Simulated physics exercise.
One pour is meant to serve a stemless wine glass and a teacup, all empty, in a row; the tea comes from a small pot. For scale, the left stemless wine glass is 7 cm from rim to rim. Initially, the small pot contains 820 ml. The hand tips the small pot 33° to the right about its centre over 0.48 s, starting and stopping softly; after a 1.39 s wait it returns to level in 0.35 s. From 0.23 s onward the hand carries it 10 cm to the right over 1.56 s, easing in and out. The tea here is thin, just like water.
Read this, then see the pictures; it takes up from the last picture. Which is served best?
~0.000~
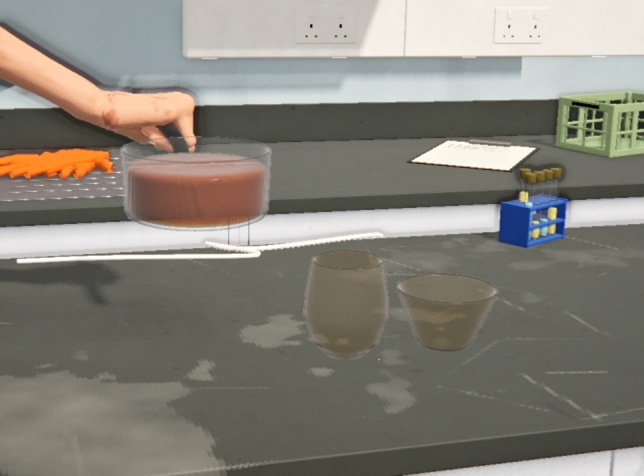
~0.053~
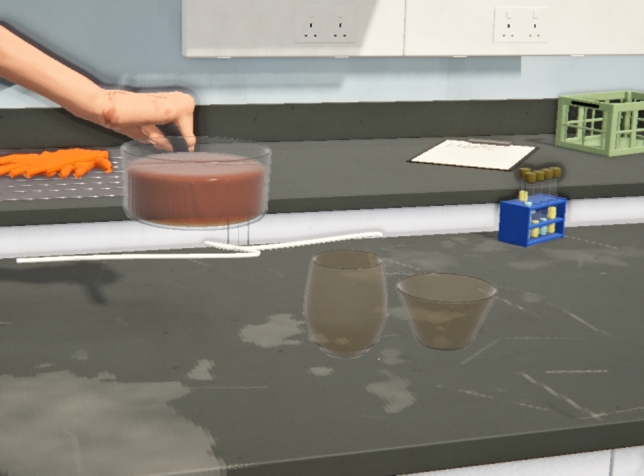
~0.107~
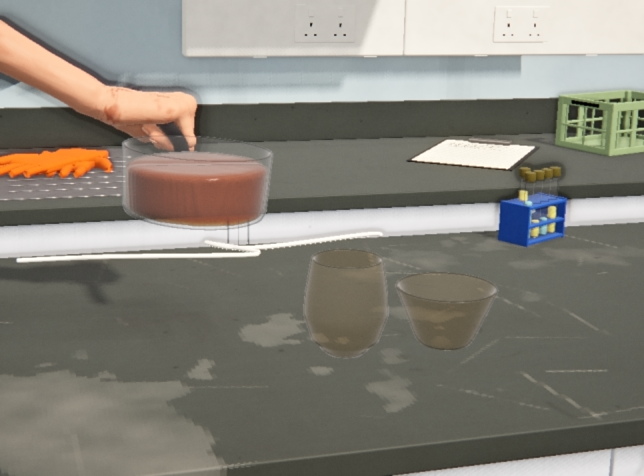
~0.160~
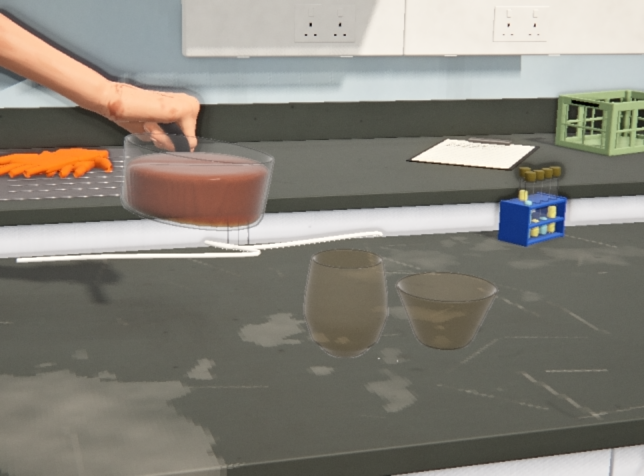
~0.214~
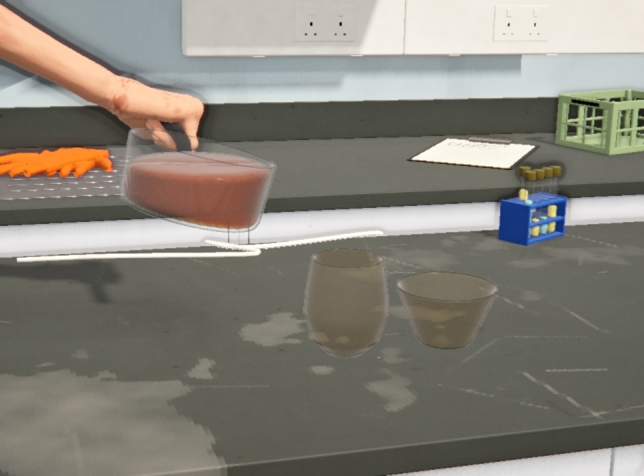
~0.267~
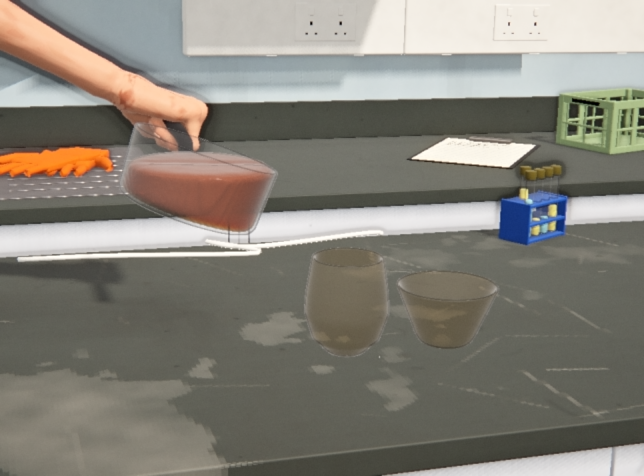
That would be the one furthest to the left.
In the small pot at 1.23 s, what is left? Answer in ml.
Roughly 510 ml.
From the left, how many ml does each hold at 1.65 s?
Left about 250 ml, right about 0 ml.
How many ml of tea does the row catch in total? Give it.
Roughly 270 ml in total.
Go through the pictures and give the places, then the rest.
The first frame shows tilt 0°; pouring edge (268, 149); surface from (124, 168) to (264, 163); the left stemless wine glass's rim runs from (314, 264) to (380, 260); the right teacup's rim runs from (400, 293) to (493, 286).
The second frame shows tilt 1°; pouring edge (268, 150); surface from (124, 167) to (264, 163).
The third frame shows tilt 4°; pouring edge (269, 153); surface from (125, 165) to (265, 164).
The fourth frame shows tilt 8°; pouring edge (271, 158); surface from (126, 165) to (265, 164).
The fifth frame shows tilt 14°; pouring edge (272, 165); surface from (126, 165) to (267, 164).
The sixth frame shows tilt 19°; pouring edge (273, 172); surface from (126, 164) to (272, 164).
After 0.82 s the tilt is 33° and from the left they hold 100 ml, 0 ml, the small pot 585 ml, and 75 ml is on the counter.
After 1.23 s the tilt is 33° and from the left they hold 200 ml, 0 ml, the small pot 510 ml, and 90 ml is on the counter.
After 1.65 s the tilt is 33° and from the left they hold 245 ml, 5 ml, the small pot 460 ml, and 95 ml is on the counter.
After 2.12 s the tilt is 7° and from the left they hold 265 ml, 5 ml, the small pot 445 ml, and 105 ml is on the counter.
In the end from the left they hold 265 ml, 5 ml, the small pot 445 ml, and 105 ml is on the counter.
